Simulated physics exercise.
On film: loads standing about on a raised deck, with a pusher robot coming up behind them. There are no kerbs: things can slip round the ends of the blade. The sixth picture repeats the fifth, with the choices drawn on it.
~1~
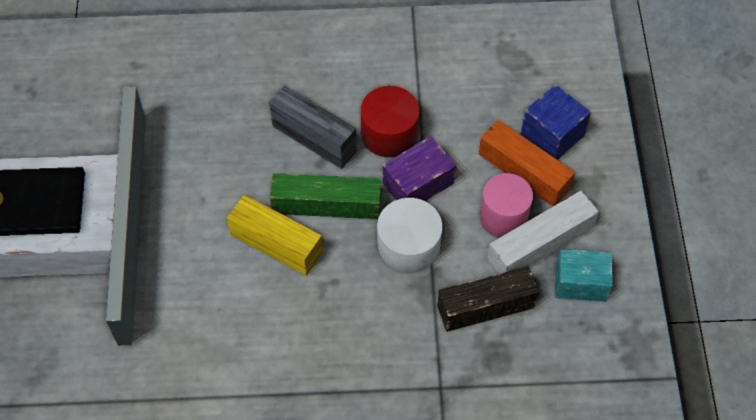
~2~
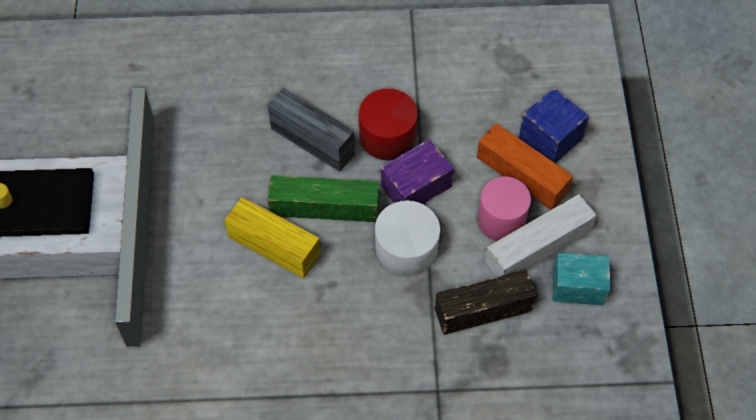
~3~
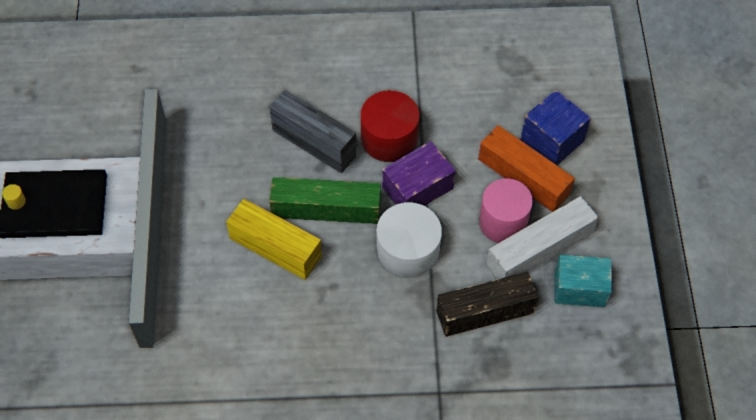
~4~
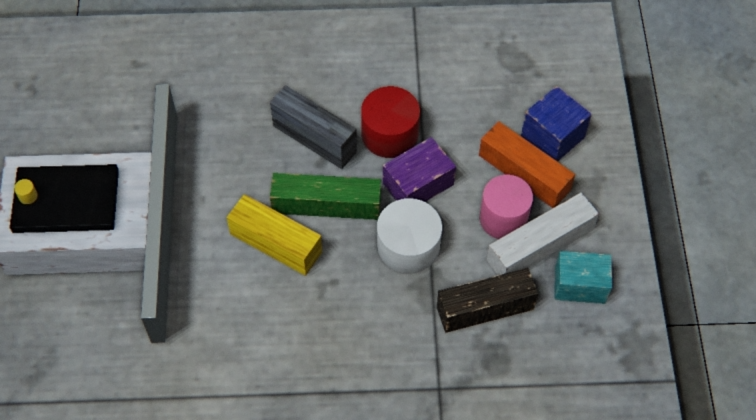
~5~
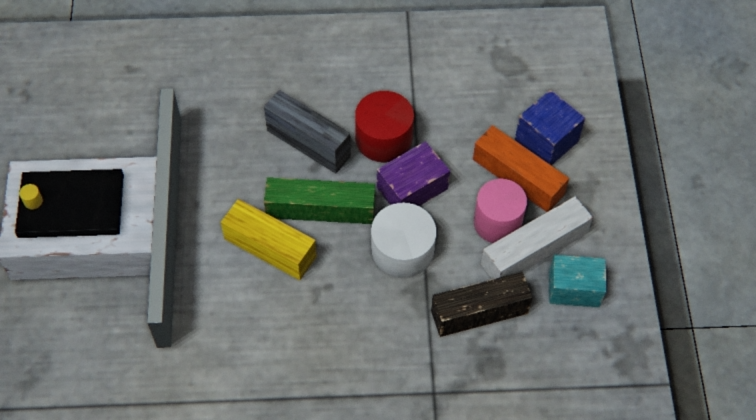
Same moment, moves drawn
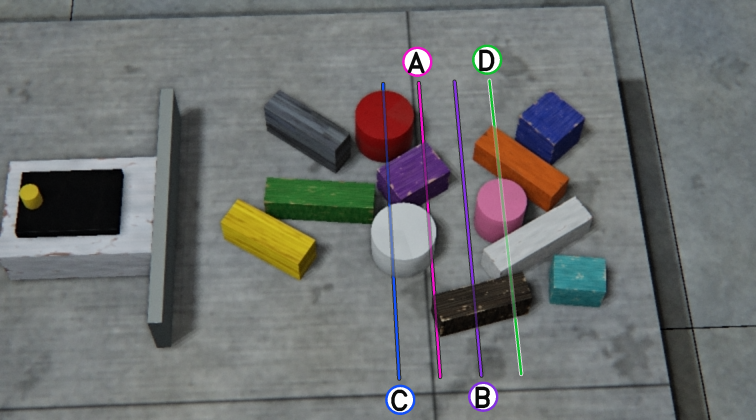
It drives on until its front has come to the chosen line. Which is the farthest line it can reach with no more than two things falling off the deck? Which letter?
Line D.
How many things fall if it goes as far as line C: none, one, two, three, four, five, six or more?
In all, none.
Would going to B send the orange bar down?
No.
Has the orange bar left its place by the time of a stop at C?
Yes.
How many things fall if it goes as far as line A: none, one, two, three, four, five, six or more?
By then, none.
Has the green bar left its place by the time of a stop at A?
By then, yes.
On the marked copy, A at (429, 220); B at (467, 219); C at (391, 221); D at (504, 217).
With D. Early on, robot (202, 198); grey stick (329, 136); purple crate (430, 175).
Further on, robot (325, 194); blue crate (567, 124); turquoise crate (586, 287).
At the end, robot (422, 191); blue crate over the edge; white bar (648, 262); one fallen.
As for the rest, A is within the limit but short; B is within the limit but short; C is within the limit but short.
